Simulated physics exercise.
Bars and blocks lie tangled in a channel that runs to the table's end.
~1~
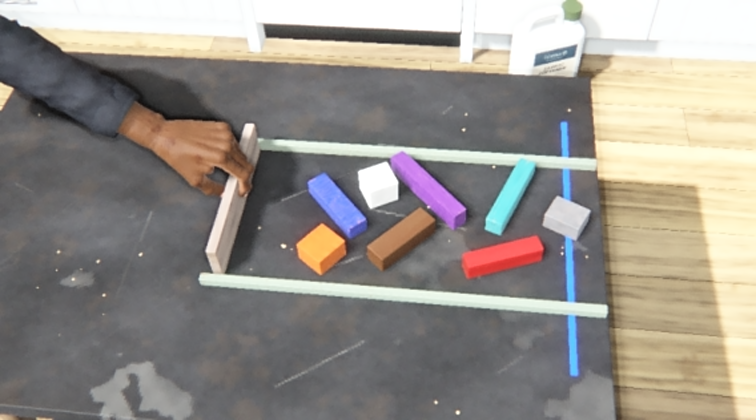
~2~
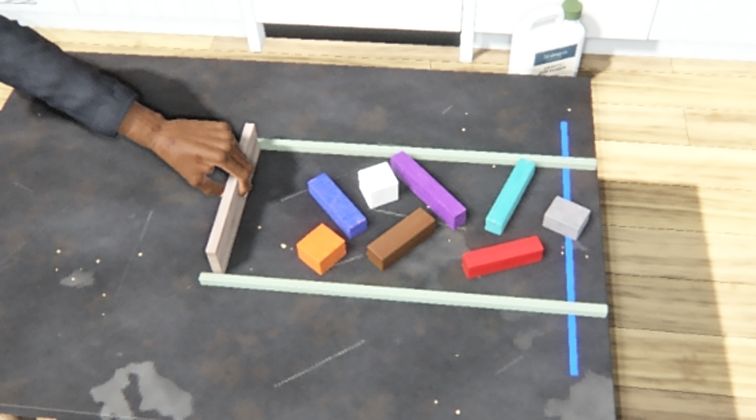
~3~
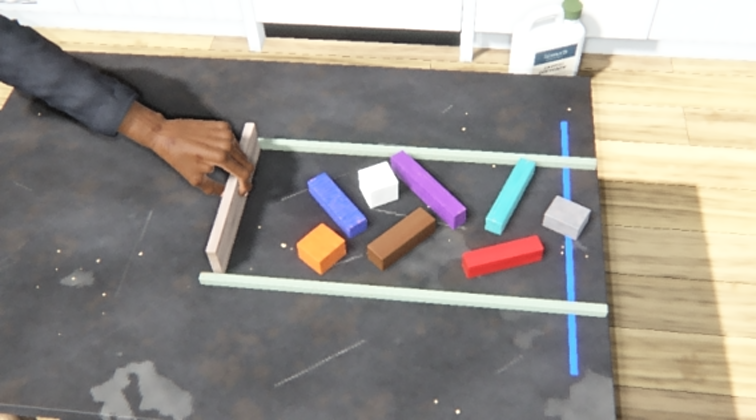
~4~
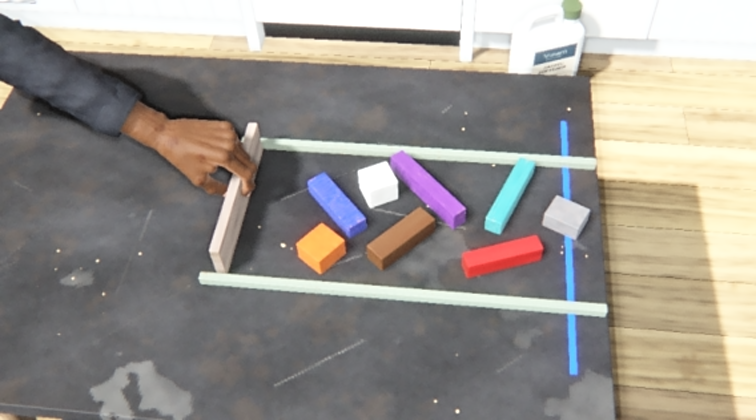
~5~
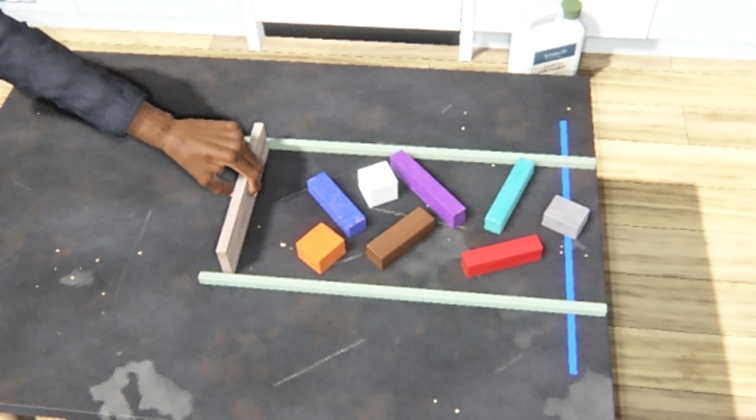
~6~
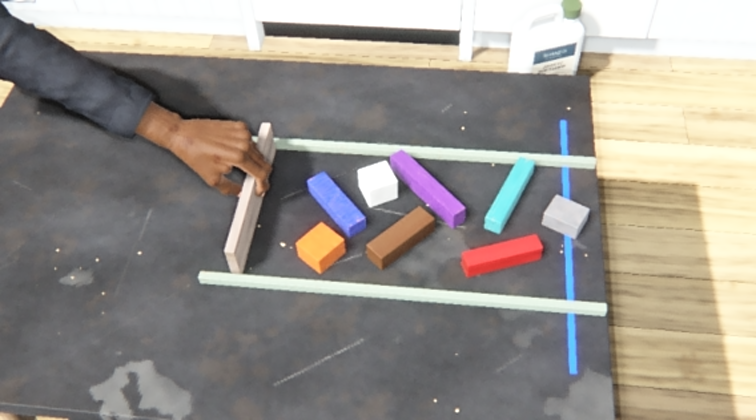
At first, a hand holds an upright board at the left end of a channel between two pale green rails, with scattered coloured bars and blocks lying to its right. The hand then slides the board slightly rightward, still short of the blue and orange pieces, while the bars and blocks stay essentially still.
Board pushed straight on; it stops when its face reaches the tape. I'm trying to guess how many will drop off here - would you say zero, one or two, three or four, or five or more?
After the push, at least five have dropped.
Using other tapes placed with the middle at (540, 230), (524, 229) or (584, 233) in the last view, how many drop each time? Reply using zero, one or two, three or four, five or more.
In order of the places: Three to four; 1 or 2; five or more.
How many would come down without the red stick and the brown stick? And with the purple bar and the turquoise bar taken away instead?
First 3, second 3.
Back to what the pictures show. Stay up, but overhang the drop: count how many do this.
My count gives 2.
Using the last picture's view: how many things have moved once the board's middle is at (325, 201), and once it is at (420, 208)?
Up to then 2, and up to the other point 7.
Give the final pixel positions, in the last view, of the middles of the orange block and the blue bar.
Orange block: (596, 268); blue bar: (596, 225).
Soon after, none off yet; grey block at rest near (566, 217); turquoise bar at rest near (510, 194); red stick at rest near (502, 256).
Then, none off yet; grey block at rest near (566, 217); turquoise bar moved a little near (529, 195); red stick moved a little near (518, 265).
Further on, one off so far; grey block falling near (615, 288); turquoise bar moved about its own width near (602, 198); red stick moved about its own width near (600, 269).
At rest, the number that fall off is five or more; fallen, white block, brown stick, purple bar, red stick, turquoise bar and grey block.
